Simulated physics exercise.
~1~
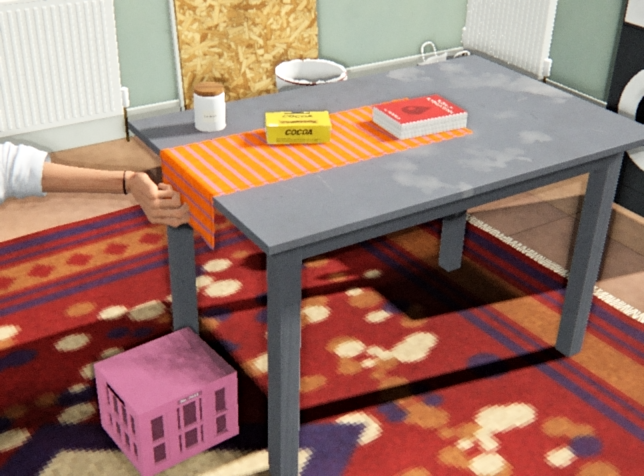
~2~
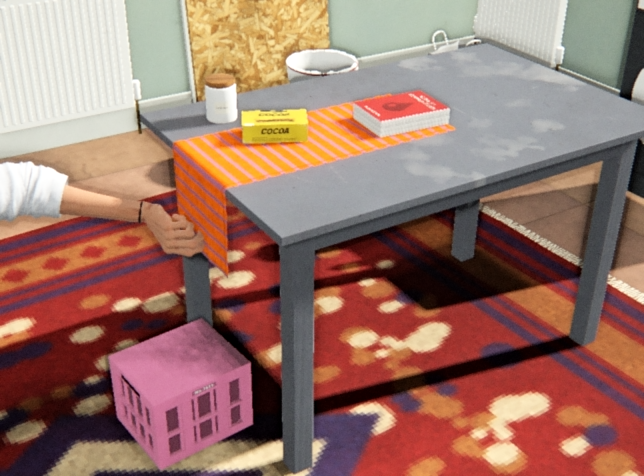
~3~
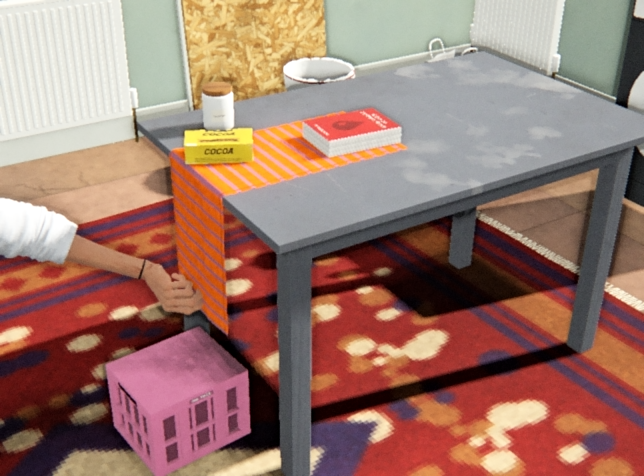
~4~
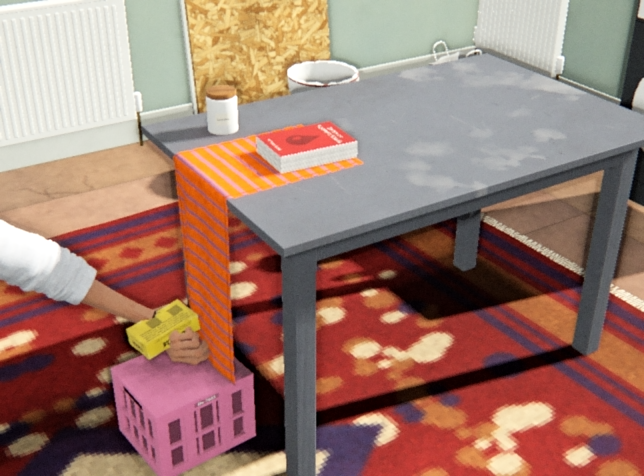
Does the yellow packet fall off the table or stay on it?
The yellow packet falls off the end of the table, while the white jar stays on top.
